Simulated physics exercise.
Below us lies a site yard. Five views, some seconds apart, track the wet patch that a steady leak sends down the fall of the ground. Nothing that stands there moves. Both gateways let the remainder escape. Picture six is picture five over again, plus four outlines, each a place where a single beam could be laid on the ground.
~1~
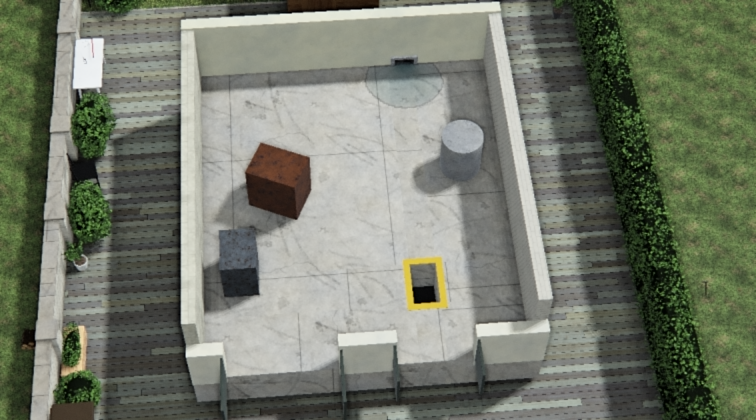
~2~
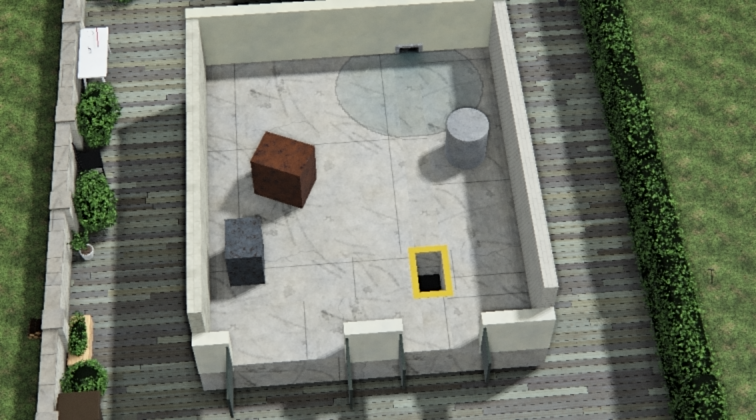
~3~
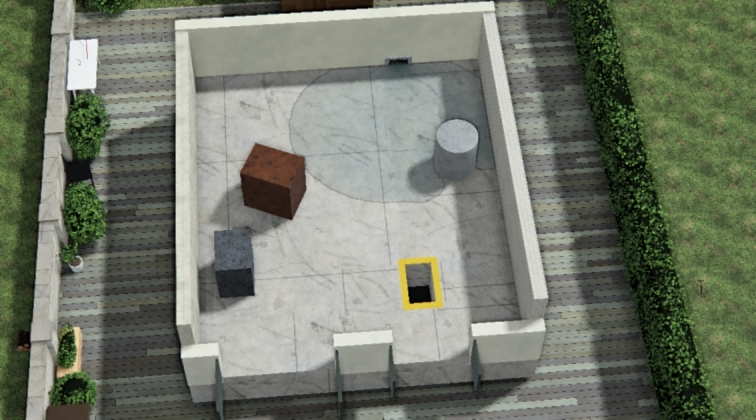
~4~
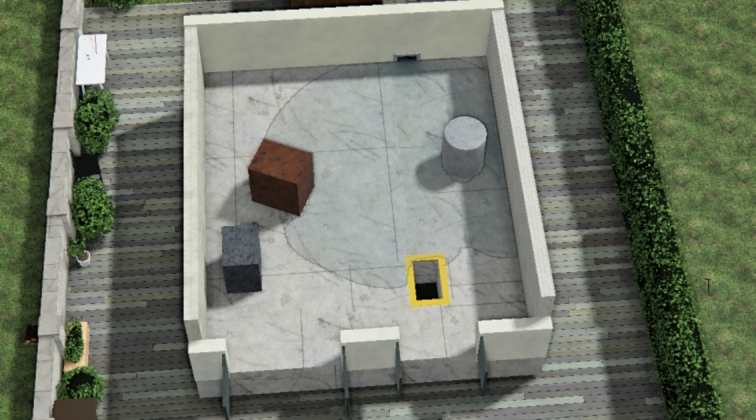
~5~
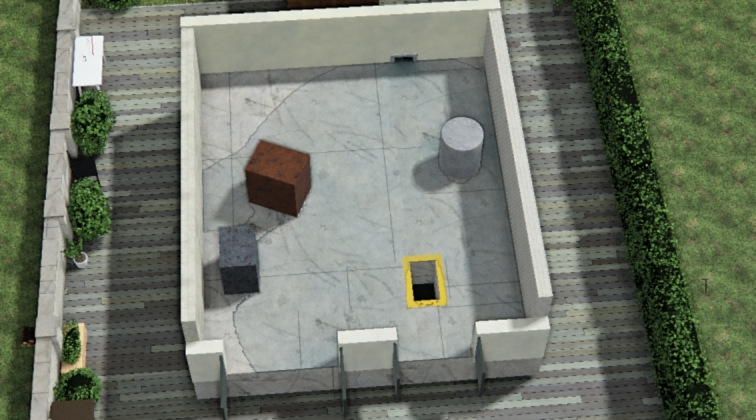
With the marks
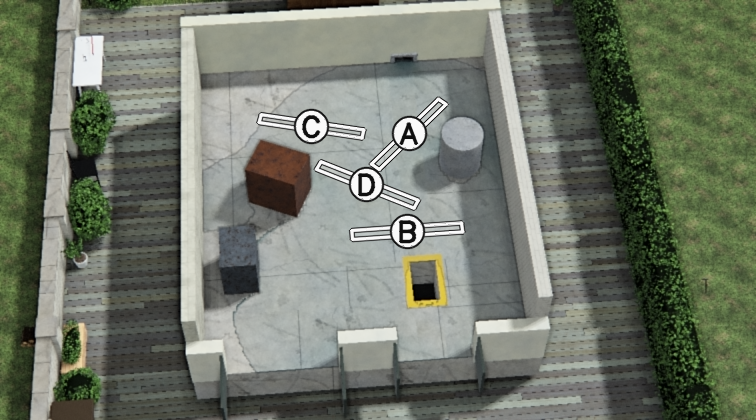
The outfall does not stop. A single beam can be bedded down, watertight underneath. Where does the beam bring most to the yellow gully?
The answer is place C.
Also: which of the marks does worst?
Place B.
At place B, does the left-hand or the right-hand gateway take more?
The left one.
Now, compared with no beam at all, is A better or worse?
It is worse.
On the marked copy, A from (375, 166) to (442, 101); B from (352, 235) to (462, 227); C from (260, 118) to (362, 133); D from (318, 165) to (416, 204).
With A, about 11 % of the stream goes into the yellow gully, about 89 % out by the gates.
With B, about 3 % of the stream goes into the yellow gully, about 97 % out by the gates.
With C, about 23 % of the stream goes into the yellow gully, about 77 % out by the gates.
With D, about 12 % of the stream goes into the yellow gully, about 88 % out by the gates.
